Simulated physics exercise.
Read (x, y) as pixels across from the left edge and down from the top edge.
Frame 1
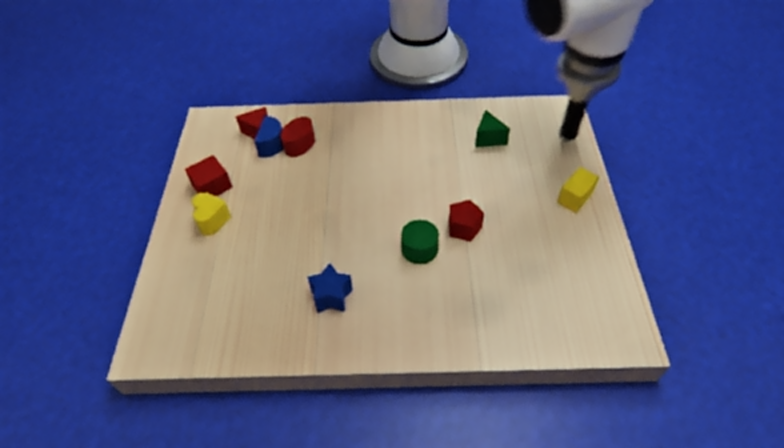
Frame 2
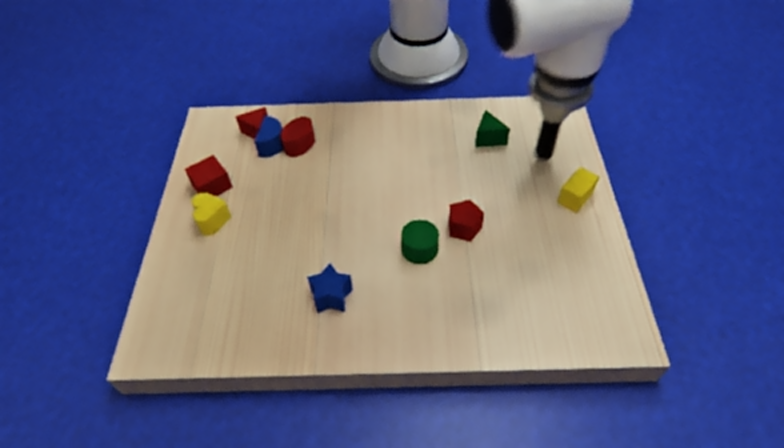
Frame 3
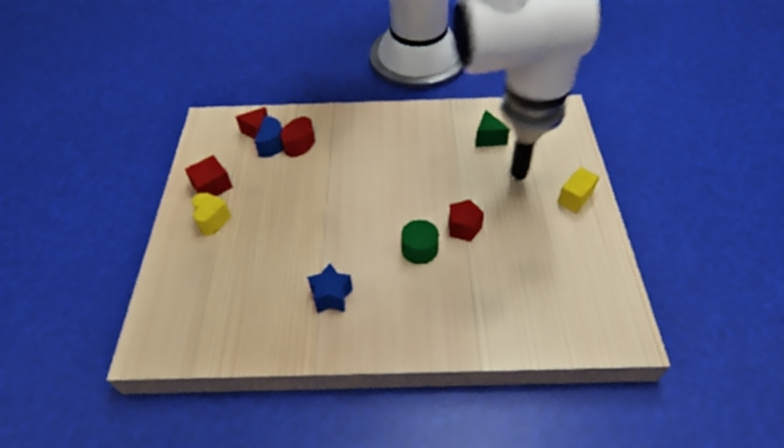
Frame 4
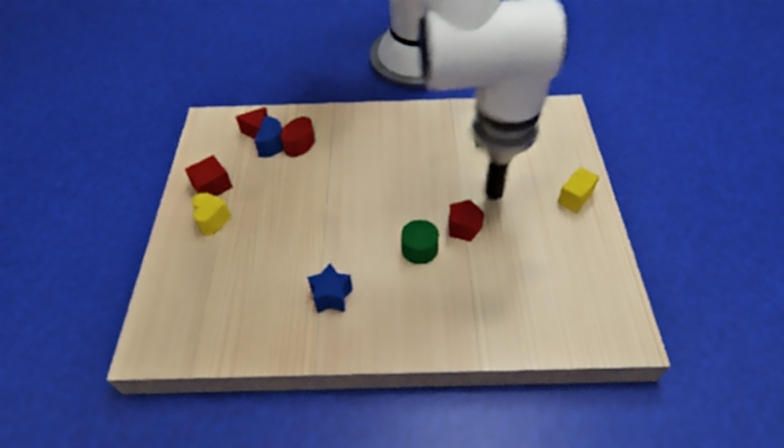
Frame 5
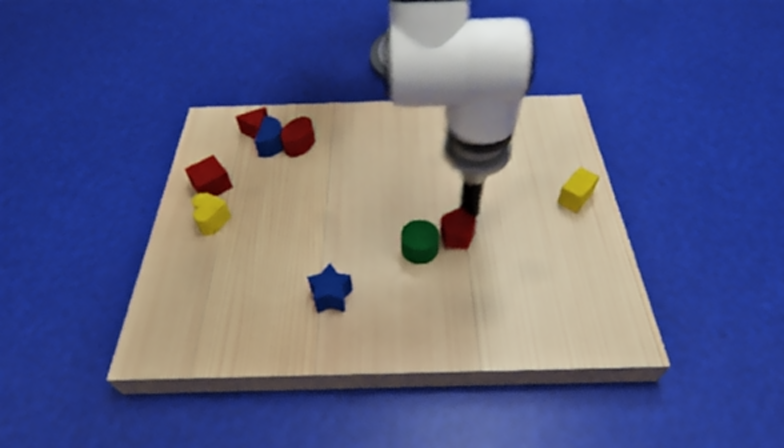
On a wooden board scattered with small colored blocks, a white robot arm moved its dark peg from the upper right down and left, then nudged the red pentagonal block slightly toward the green disc.
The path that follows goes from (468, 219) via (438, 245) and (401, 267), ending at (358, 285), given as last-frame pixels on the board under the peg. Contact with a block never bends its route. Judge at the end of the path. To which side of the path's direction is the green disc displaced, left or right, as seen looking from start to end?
Sideways, to the right.
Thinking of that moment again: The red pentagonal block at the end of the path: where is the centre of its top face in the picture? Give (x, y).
By then it is at (439, 260).
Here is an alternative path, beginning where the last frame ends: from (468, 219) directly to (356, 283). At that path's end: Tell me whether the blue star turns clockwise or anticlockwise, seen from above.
From overhead, the rotation is clockwise.
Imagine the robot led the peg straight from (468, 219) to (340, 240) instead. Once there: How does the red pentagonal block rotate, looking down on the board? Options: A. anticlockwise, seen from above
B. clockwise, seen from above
The correct letter is A.
What follows on the original path. One third of the way, peg (438, 239); green disc (405, 244); red pentagonal block (440, 252), turned 50° anticlockwise.
Two thirds of the way, peg (400, 261); green disc (369, 255); red pentagonal block (439, 260), turned 70° anticlockwise.
At the end, peg (357, 279); blue star (322, 285), turned 20° anticlockwise; green disc (332, 255); red pentagonal block (439, 260), turned 70° anticlockwise.
